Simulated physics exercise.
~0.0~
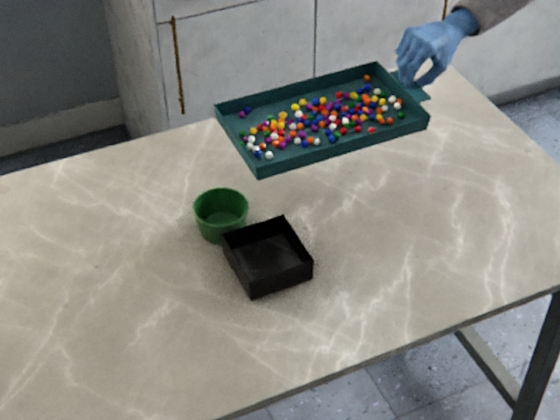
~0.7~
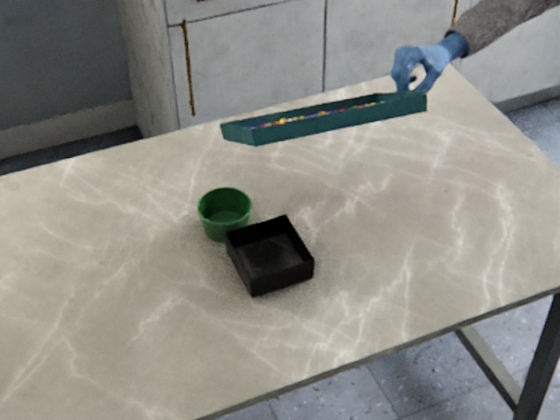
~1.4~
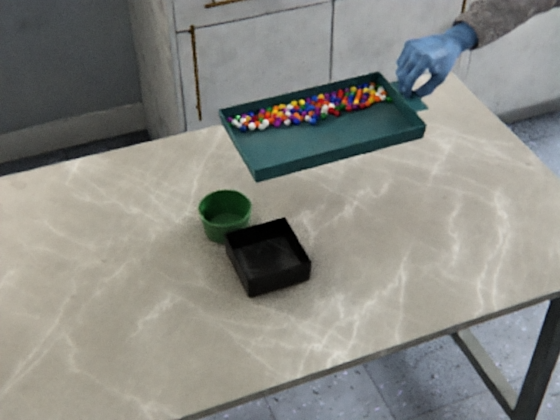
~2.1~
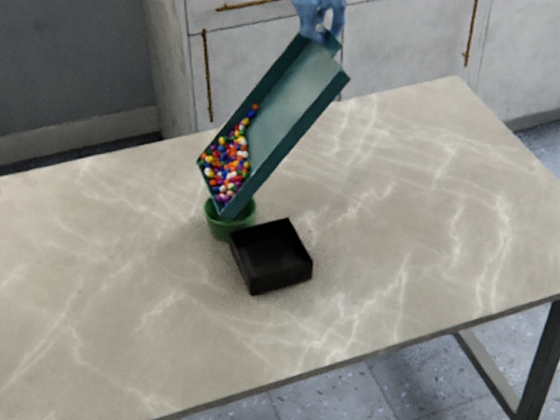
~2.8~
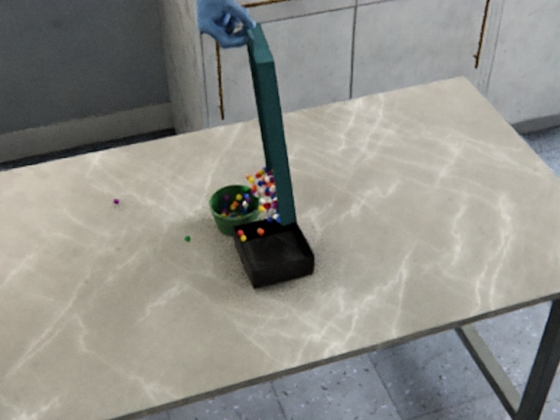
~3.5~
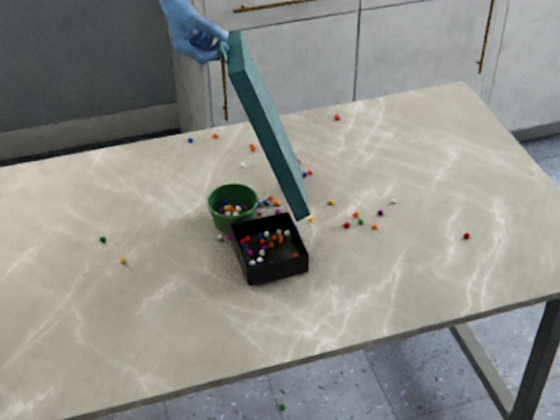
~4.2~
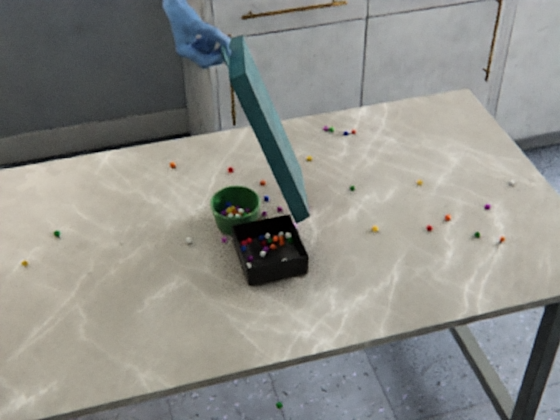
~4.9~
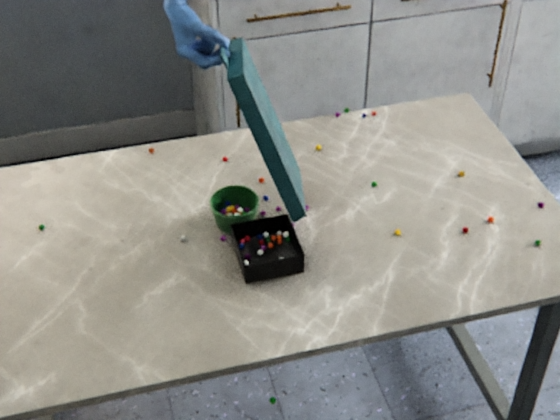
A gloved hand tips colourful beads from a tray into two containers and across the table.
